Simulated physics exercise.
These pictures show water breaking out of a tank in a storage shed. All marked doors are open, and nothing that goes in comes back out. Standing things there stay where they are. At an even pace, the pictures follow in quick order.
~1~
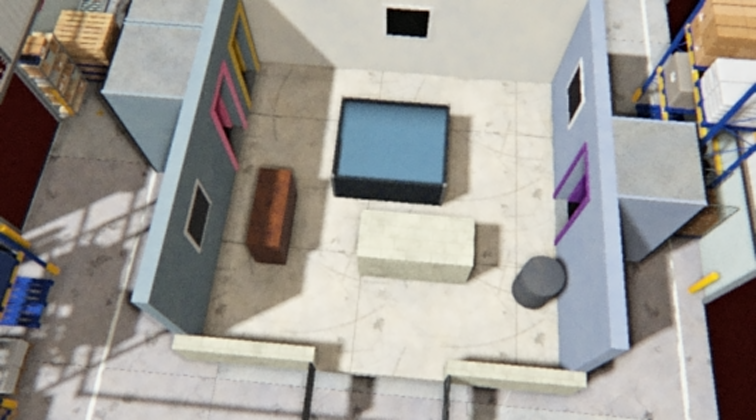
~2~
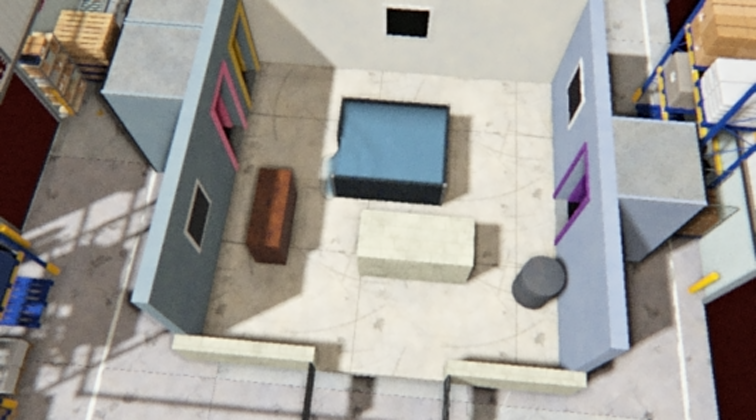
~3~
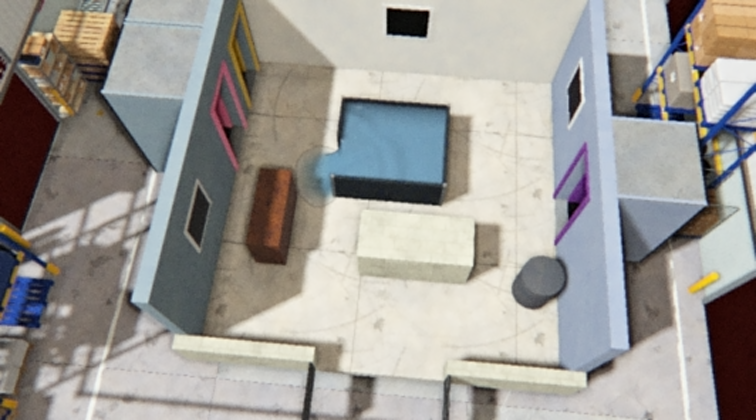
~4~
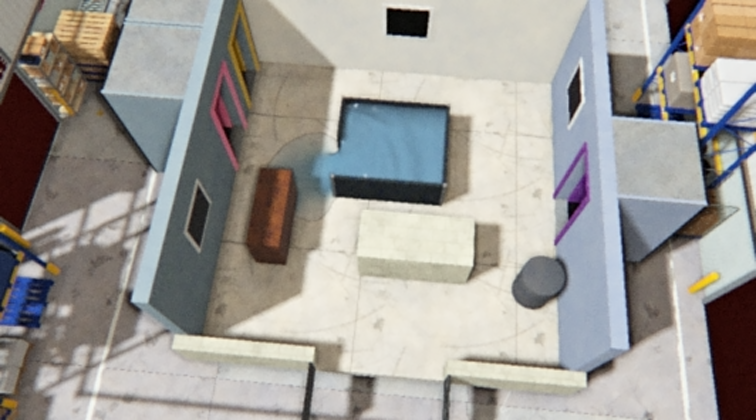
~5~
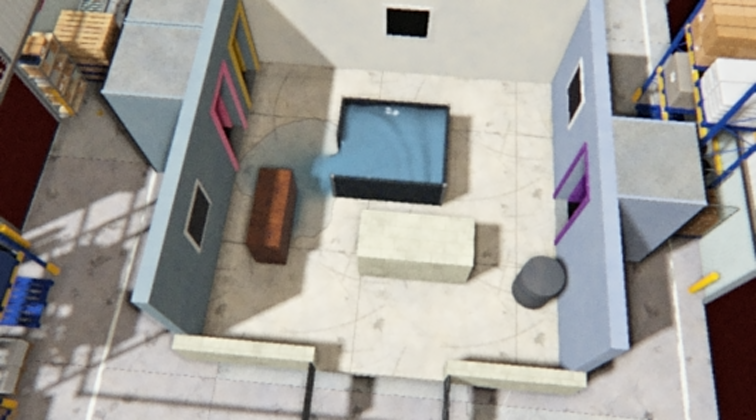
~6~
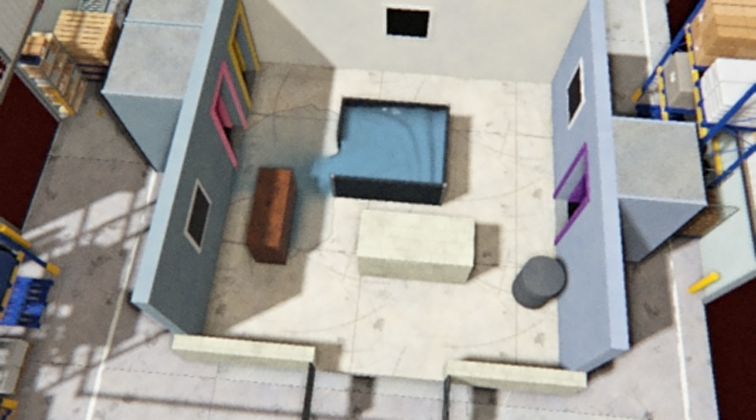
Water breaking out of the left side of a blue-topped tank and spreading thinly across the pale floor towards a brown block.
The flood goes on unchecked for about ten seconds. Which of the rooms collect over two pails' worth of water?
As I see it, the purple door will get two buckets at most; the pink door will get more than two buckets; the yellow door will get more than two buckets.
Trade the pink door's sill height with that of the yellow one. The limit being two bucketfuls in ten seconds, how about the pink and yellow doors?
Pink door: Over the threshold. Yellow door: Within bounds.
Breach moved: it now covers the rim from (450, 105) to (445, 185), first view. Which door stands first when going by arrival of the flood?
It is the purple door.
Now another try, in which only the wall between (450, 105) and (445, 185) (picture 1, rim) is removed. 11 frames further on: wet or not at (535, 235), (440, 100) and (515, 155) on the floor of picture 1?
Listed order gives sopping; left alone; sopping.
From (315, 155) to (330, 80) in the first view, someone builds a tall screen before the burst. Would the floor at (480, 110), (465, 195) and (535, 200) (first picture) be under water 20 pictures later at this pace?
Reading them off in sequence: Spared, spared, spared.
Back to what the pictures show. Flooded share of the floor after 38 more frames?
By my count, 70 percent.
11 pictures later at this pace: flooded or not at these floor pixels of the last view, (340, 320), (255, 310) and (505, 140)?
Result, in order: Waterlogged / waterlogged / unflooded.
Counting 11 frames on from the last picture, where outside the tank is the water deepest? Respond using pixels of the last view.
Near (245, 172).
A moment on, water covers 25 % of the floor; the purple door not reached, the pink door over two buckets in, the yellow door wet at the sill, nothing in.
Next, water covers 35 % of the floor; the purple door not reached, the pink door far over two buckets in, the yellow door under two buckets in.
Then, water covers 45 % of the floor; the purple door not reached, the pink door far over two buckets in, the yellow door over two buckets in.
Later, water covers 70 % of the floor; the purple door not reached, the pink door far over two buckets in, the yellow door far over two buckets in.
In the end, water covers 90 % of the floor; the purple door wet at the sill, nothing in, the pink door far over two buckets in, the yellow door far over two buckets in.
